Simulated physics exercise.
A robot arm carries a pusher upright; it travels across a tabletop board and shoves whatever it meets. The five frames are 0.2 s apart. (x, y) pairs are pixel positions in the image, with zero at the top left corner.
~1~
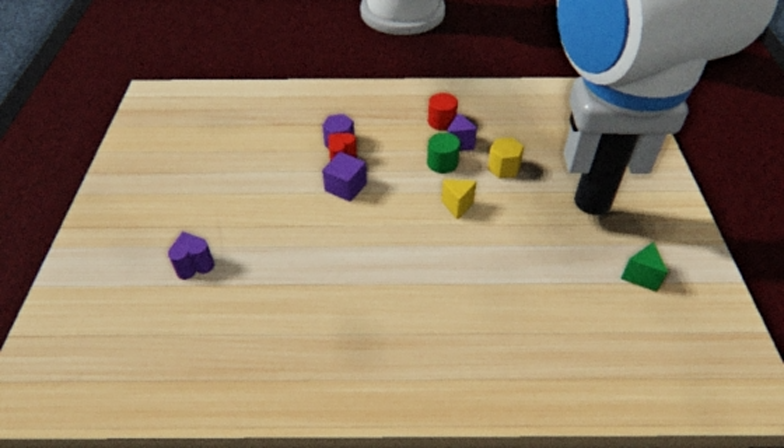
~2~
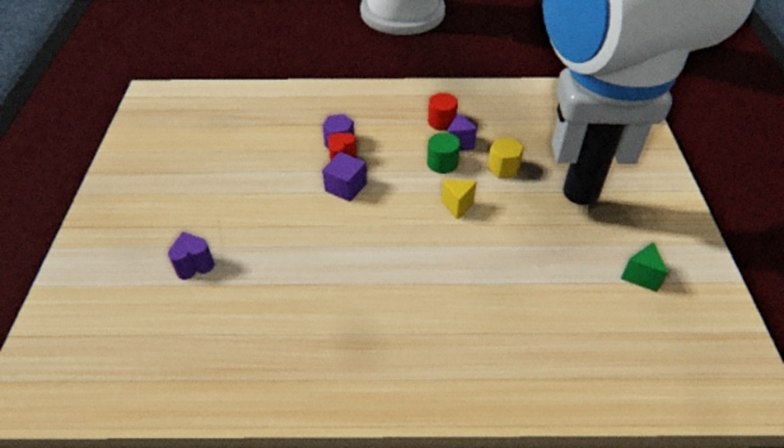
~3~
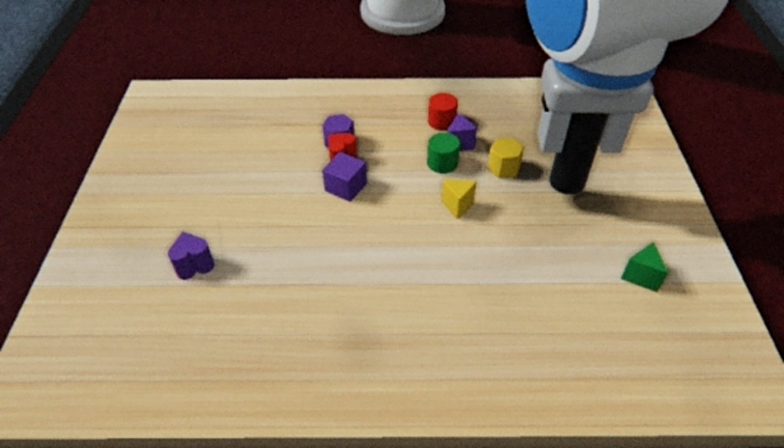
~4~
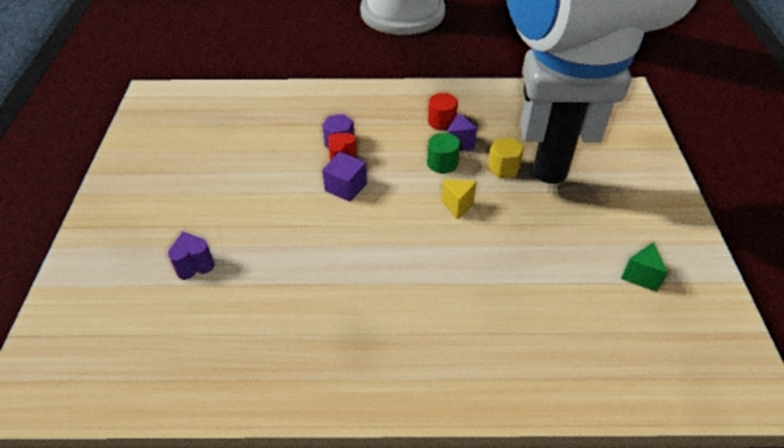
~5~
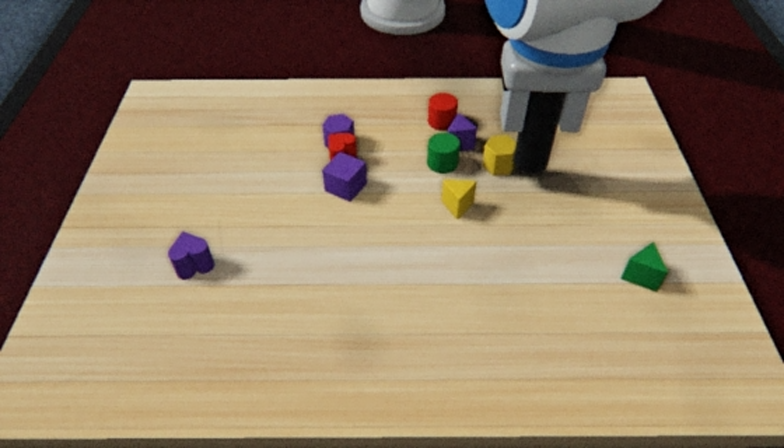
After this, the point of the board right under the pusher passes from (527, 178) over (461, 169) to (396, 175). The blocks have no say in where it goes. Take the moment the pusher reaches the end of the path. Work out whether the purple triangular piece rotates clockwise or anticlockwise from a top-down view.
My answer: Anticlockwise.
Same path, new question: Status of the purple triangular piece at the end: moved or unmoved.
Moved away.
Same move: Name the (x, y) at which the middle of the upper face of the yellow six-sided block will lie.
The middle of the upper face of the yellow six-sided block will lie at about (458, 127) in the picture.
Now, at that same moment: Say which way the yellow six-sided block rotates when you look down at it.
It is turned clockwise.
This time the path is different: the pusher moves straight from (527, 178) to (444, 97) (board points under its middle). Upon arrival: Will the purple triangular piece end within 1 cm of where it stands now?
No, that is not what happens.
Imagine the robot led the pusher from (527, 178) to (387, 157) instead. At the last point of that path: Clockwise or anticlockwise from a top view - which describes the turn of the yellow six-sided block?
From the top: Clockwise.
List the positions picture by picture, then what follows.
The first picture shows pusher tip (592, 204); block tops, red cylinder (444, 101); green cylinder (444, 142); purple triangular piece (461, 124); yellow six-sided block (508, 147).
The second picture shows pusher (581, 194); blocks unchanged.
The third picture shows pusher (567, 184); blocks unchanged.
The fourth picture shows pusher (550, 174); blocks unchanged.
The fifth picture shows pusher (530, 164); red cylinder (444, 101); green cylinder (444, 142); purple triangular piece (461, 124); yellow six-sided block (502, 144).
On the path given first. One third of the way, pusher (484, 155); red cylinder (442, 99); purple triangular piece (451, 118), turned 15° anticlockwise; yellow six-sided block (468, 130), turned 40° clockwise.
Two thirds of the way, pusher (440, 156); red cylinder (438, 95); green cylinder (411, 139); purple triangular piece (446, 112), turned 35° anticlockwise; yellow six-sided block (458, 127), turned 75° clockwise.
At the end, pusher (396, 160); red cylinder (438, 95); green cylinder (382, 134); purple triangular piece (446, 112), turned 35° anticlockwise; yellow six-sided block (458, 127), turned 75° clockwise.
